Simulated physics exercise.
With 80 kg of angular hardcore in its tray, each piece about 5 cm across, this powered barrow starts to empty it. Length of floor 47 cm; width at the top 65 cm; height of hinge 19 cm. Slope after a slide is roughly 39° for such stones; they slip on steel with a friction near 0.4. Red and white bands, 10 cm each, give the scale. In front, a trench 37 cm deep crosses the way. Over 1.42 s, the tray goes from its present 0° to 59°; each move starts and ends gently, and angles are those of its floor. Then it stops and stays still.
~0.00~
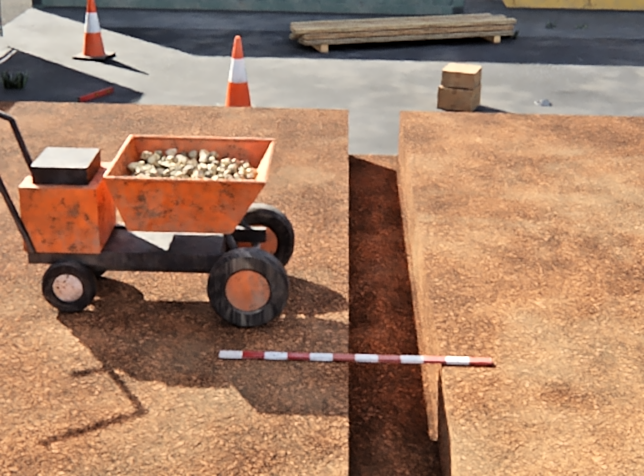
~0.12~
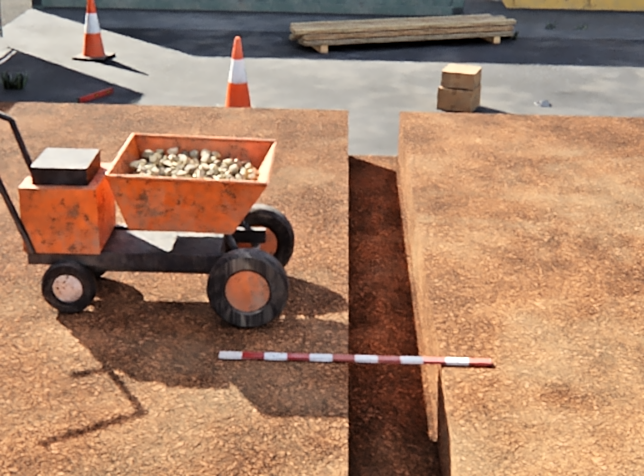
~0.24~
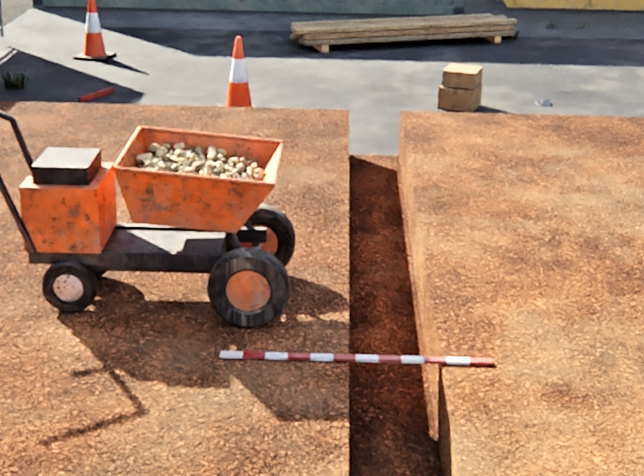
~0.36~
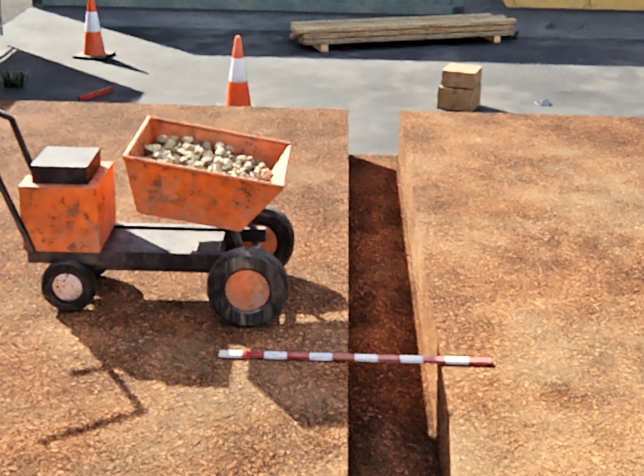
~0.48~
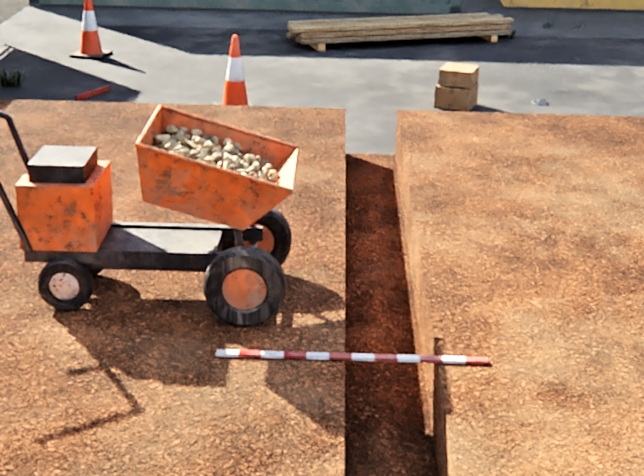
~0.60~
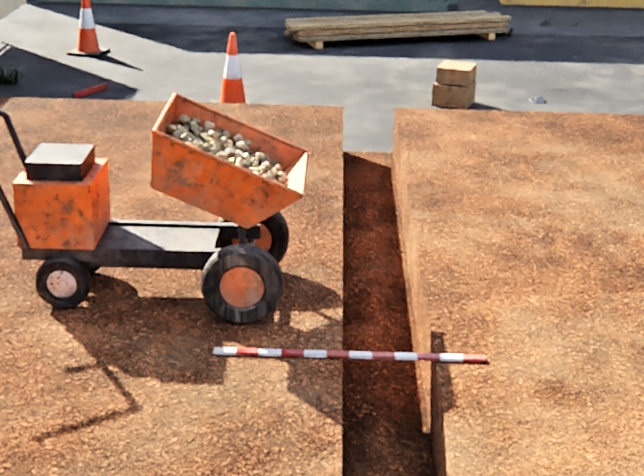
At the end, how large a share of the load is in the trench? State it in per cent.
A share of about 9 per cent.
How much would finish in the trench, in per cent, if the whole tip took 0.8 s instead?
Probably about 20 in a hundred.
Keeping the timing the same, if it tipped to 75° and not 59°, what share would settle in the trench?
About 80 per cent would end up in the trench.
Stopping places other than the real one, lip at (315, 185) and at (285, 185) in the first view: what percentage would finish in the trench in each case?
The first start gives about 5 per cent, the second about 10.
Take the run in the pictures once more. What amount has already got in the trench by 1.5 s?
Some 0 per cent of the load by that point.
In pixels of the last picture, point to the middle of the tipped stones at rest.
Their middle ends up near (394, 367).
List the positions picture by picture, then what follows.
The first picture shows lip at (265, 183), floor tilted 0°, highest stones at (189, 162).
The second picture shows lip at (267, 184), floor tilted 1°, highest stones at (171, 161); the stones move at 0.2 m/s on average.
The third picture shows lip at (275, 185), floor tilted 4°, highest stones at (172, 154); the stones move at 0.3 m/s on average.
In the fourth picture, the tray is at 9°, its lip at (284, 187); the top of the load is at (166, 146); the stones move at 0.4 m/s on average.
In the fifth picture, the tray is at 16°, its lip at (293, 191); the top of the load is at (176, 137); the stones move at 0.5 m/s on average.
In the sixth picture, the tray is at 23°, its lip at (303, 196); the top of the load is at (184, 126); the stones move at 0.5 m/s on average.
After 1.1 s the floor is at 50°; 100 % in the tray; the foremost stones are at (316, 209).
After 1.5 s the floor is at 59°; 98 % in the tray, 2 % in the trench; the foremost stones are at (377, 253).
After 1.9 s the floor is at 59°; 93 % in the tray, 7 % in the trench; the foremost stones are at (415, 361).
After 3.8 s the floor is at 59°; 91 % in the tray, 9 % in the trench; the foremost stones are at (416, 358).
